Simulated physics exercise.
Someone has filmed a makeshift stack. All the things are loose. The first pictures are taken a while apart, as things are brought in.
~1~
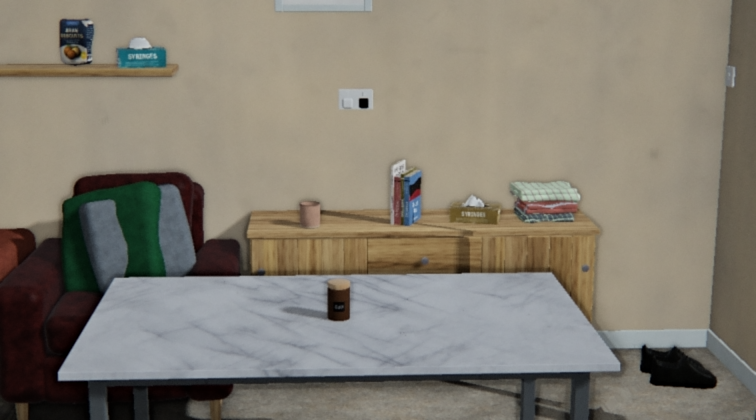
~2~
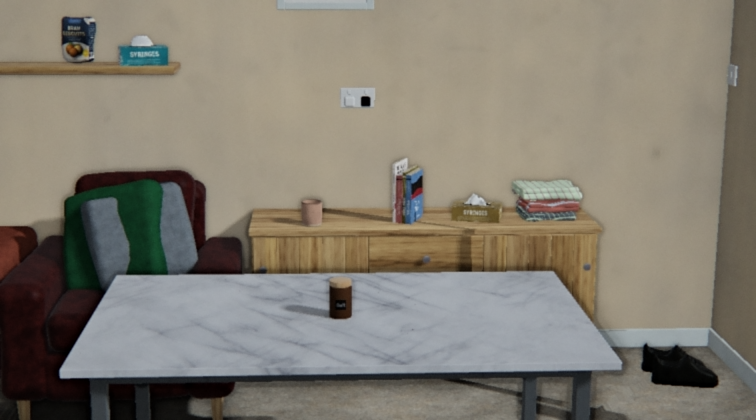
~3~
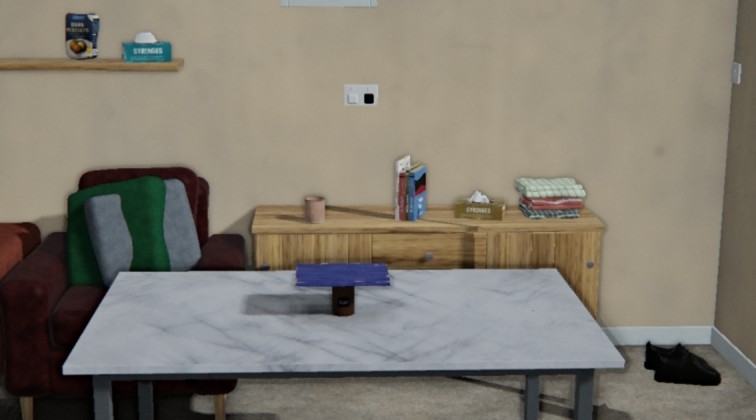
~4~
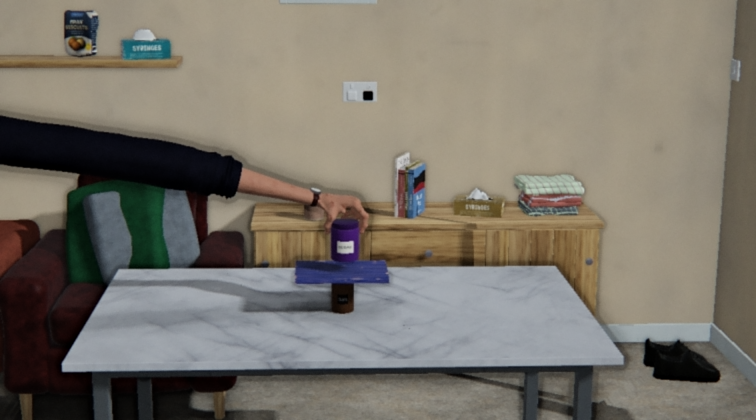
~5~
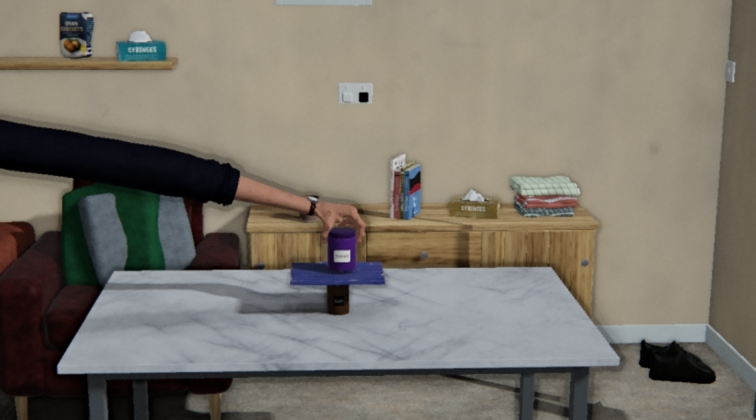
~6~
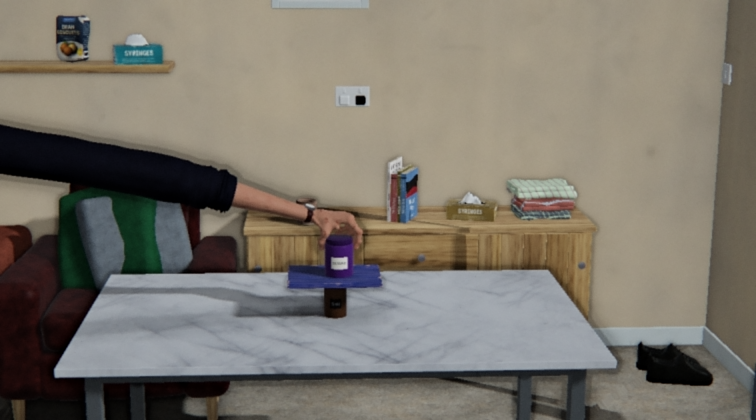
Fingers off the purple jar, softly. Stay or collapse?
Outcome: The stack keeps its balance.
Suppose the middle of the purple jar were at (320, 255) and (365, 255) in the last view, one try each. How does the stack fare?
First, it keeps its balance; second, it comes apart.
Then, 0.30 s on from there, no change.
Then, 0.70 s on from there, purple jar resting near (339, 256).
In the end, all 3 unmoved. At the end, from the last picture's camera, purple jar near (339, 256). The stack holds.
